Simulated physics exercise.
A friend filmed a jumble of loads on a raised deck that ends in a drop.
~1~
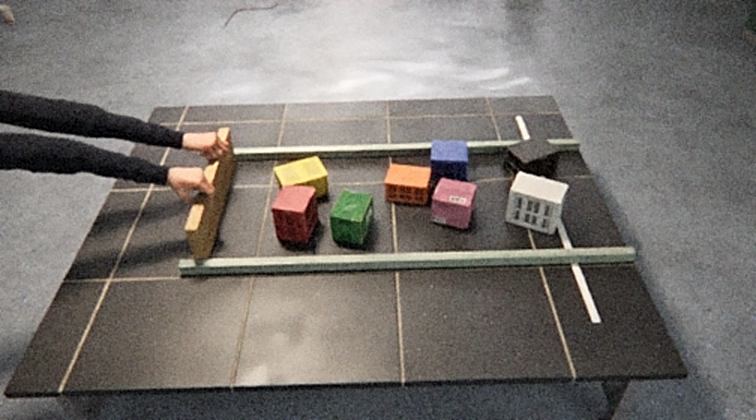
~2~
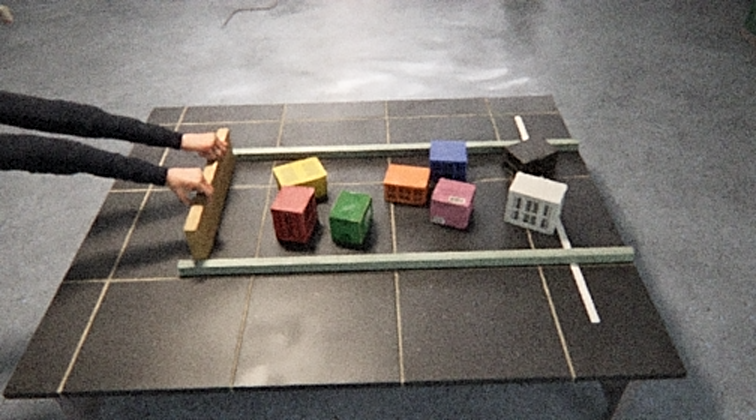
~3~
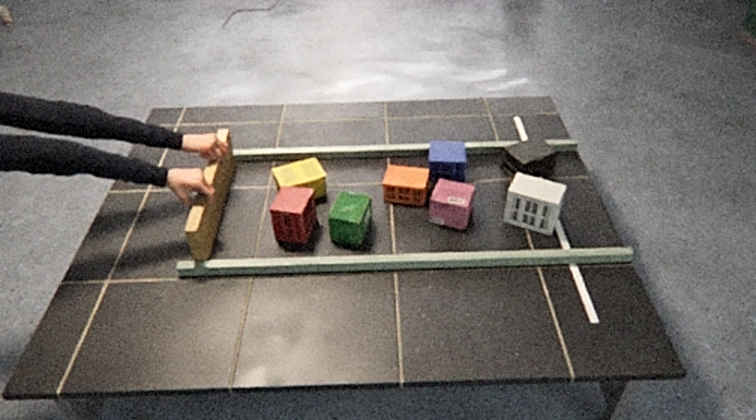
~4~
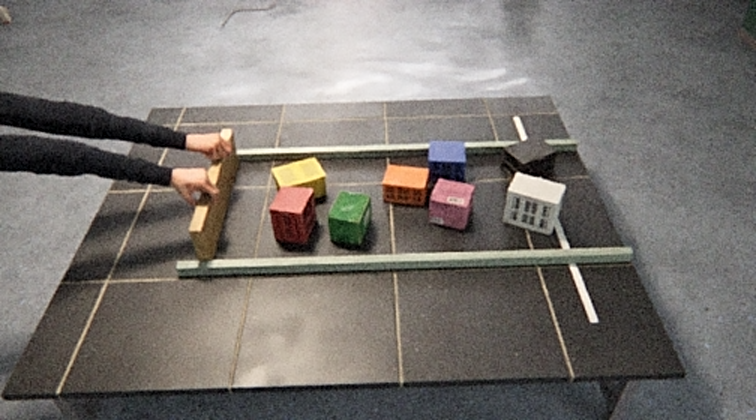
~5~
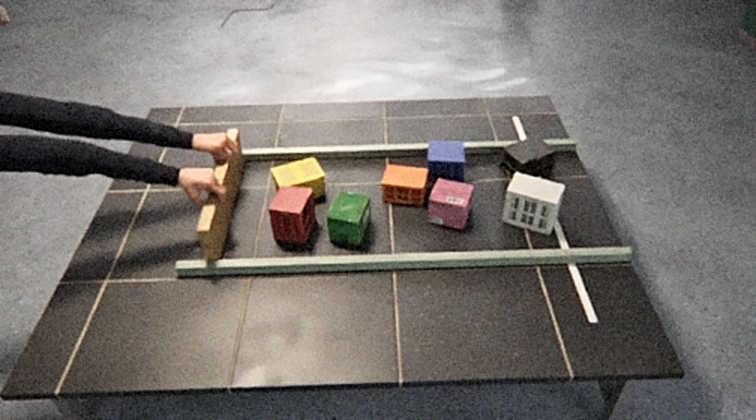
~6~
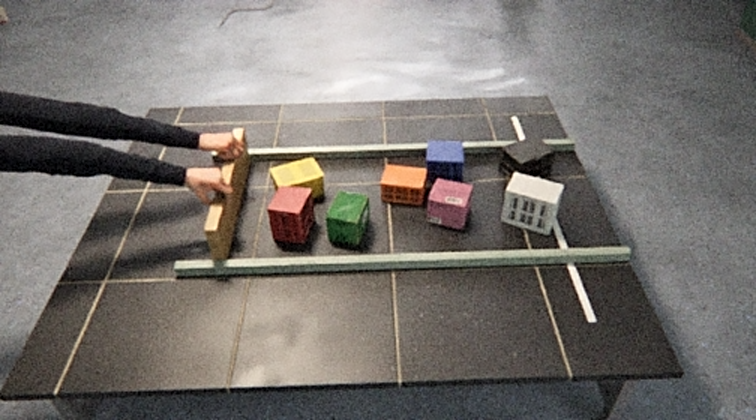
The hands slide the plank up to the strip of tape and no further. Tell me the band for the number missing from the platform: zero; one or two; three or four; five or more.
That band is three or four.
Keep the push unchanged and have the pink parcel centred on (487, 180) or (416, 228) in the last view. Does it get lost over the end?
Lab note - it goes down; then it goes down.
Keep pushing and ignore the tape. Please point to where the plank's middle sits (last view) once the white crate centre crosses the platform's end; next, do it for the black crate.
Middle: Roughly (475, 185); roughly (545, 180).
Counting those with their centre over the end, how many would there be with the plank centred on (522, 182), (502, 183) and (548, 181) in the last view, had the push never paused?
2; 1; 4.
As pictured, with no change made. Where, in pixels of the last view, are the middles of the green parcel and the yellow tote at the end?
For the green parcel it's (605, 209), and for the yellow tote it's (566, 180).
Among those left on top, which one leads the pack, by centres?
It's the black crate.
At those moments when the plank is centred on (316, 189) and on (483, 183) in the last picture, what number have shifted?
Note: First position 3; second position 8.
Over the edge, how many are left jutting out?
The number overhanging is 2.
Soon after, none off yet; black crate at rest near (526, 159); white crate at rest near (532, 204); blue crate at rest near (444, 161).
After that, none off yet; black crate displaced a little near (532, 158); white crate displaced about its own width near (573, 199); blue crate displaced a little near (452, 159).
In the end, the number that fall off is three or four; gone, orange crate, pink parcel and white crate.
